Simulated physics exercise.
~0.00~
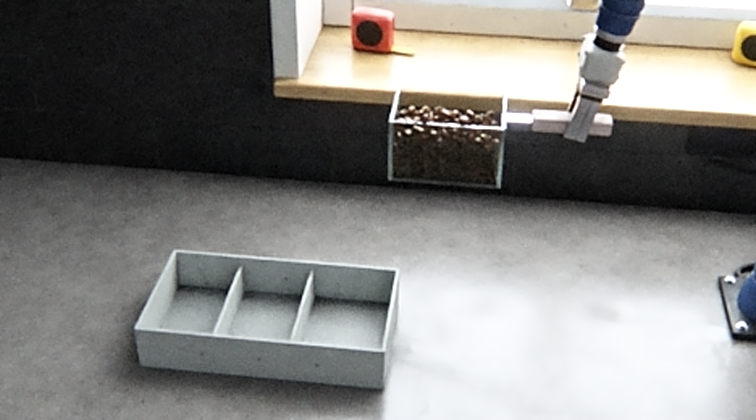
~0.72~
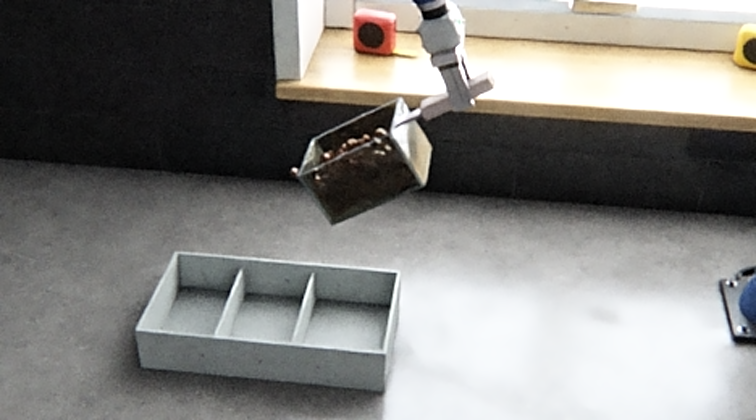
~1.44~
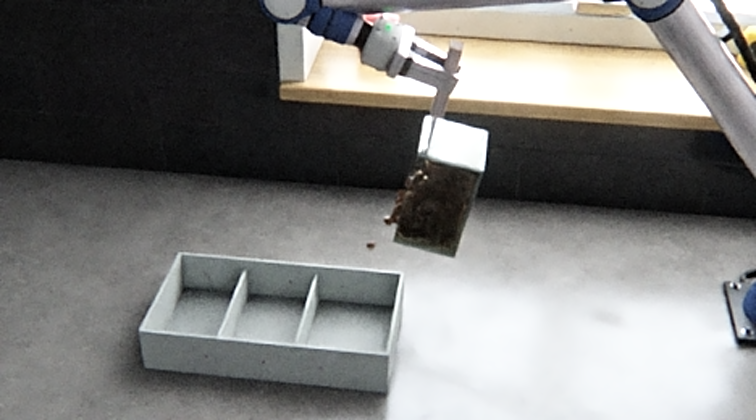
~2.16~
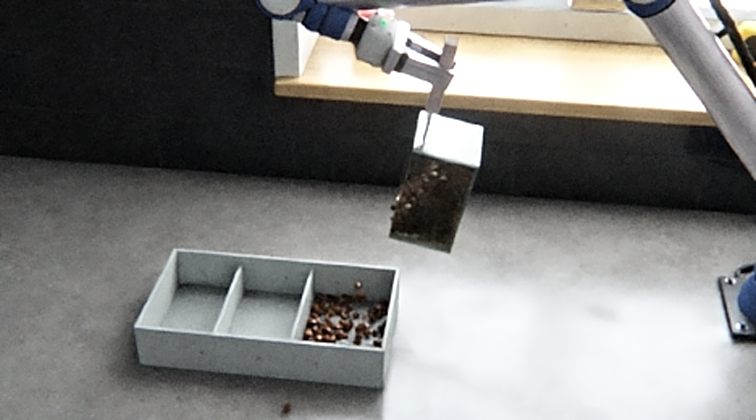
We see a robot arm lift a clear box of brown pellets from beside a wooden ledge, move it left and tip it steeply near a grey three-part tray, spilling some into the right-hand section while many stay in the tilted box.
